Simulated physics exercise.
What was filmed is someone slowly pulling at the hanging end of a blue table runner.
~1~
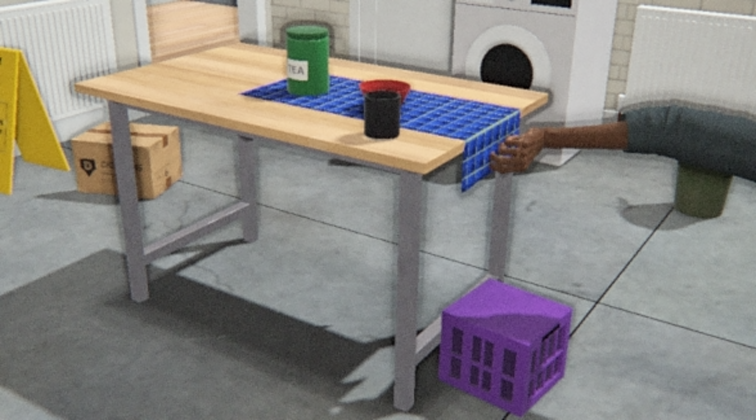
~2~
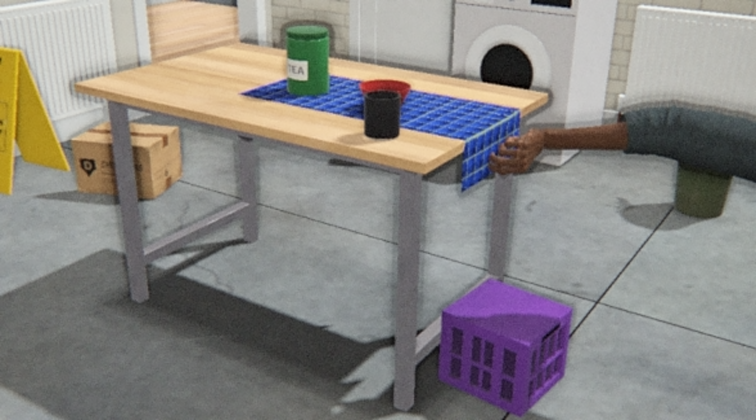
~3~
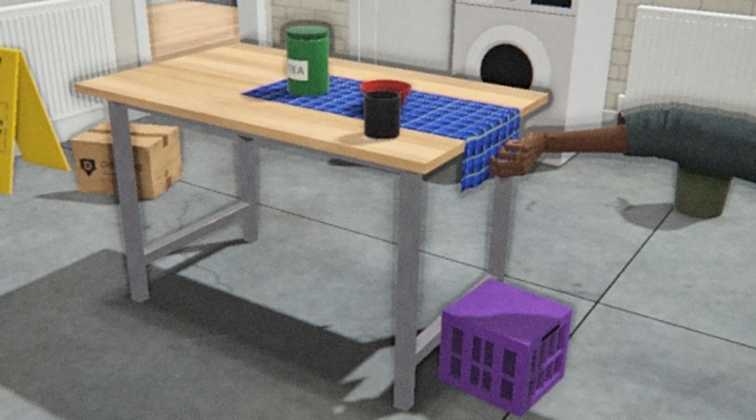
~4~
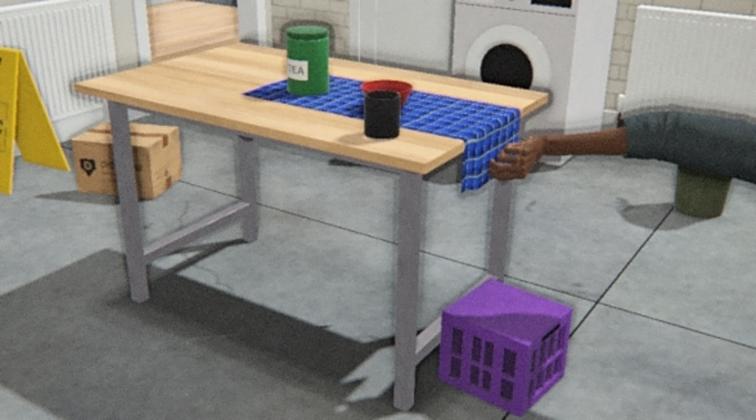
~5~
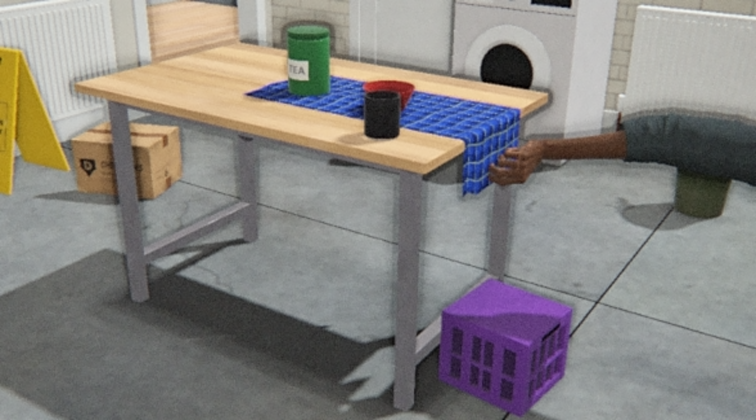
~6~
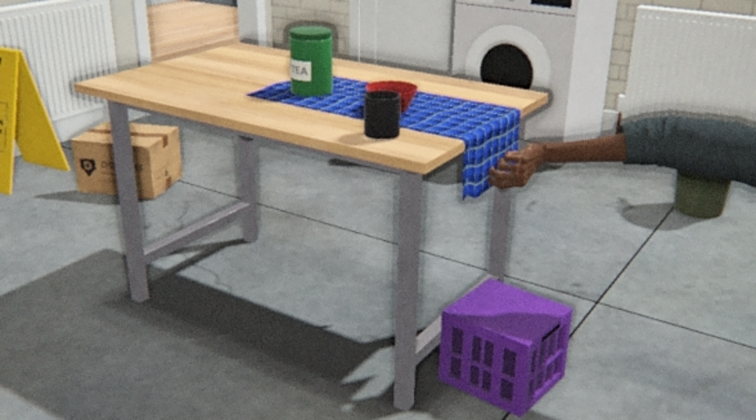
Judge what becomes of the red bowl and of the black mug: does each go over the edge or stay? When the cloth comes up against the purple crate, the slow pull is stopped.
Verdict: The red bowl ends up over the edge, the black mug ends up staying.
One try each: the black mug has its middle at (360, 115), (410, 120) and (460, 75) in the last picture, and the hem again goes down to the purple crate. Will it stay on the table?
Try 1: Still in place. Try 2: Still in place. Try 3: Still in place.
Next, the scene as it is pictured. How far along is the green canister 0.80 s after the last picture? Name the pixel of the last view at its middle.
I'd say around (352, 68).
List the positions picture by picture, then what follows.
Table runner end (461, 193); red bowl (385, 86); black mug (383, 95); green canister (307, 30); top of the crate (516, 325), in the first picture.
Table runner end (462, 193), far hem (238, 94); black mug (383, 95); black mug stands beside the cloth, in the second picture.
Table runner end (461, 193); red bowl (386, 86), in the third picture.
Table runner end (461, 194), far hem (239, 94); black mug (383, 95), in the fourth picture.
Table runner end (463, 197); red bowl (389, 86), in the fifth picture.
Table runner end (463, 201), far hem (245, 95); red bowl (392, 87); black mug (383, 95); top of the crate (516, 325), in the sixth picture.
Then, 0.80 s on from there, hem going down; bowl carried along near (434, 106); mug in place.
Then, 1.74 s on from there, hem going down; bowl carried along near (486, 114); mug in place.
In the end, hem on the crate; bowl down below near (592, 331); mug in place. The red bowl is carried off the end and the black mug stays on the table.
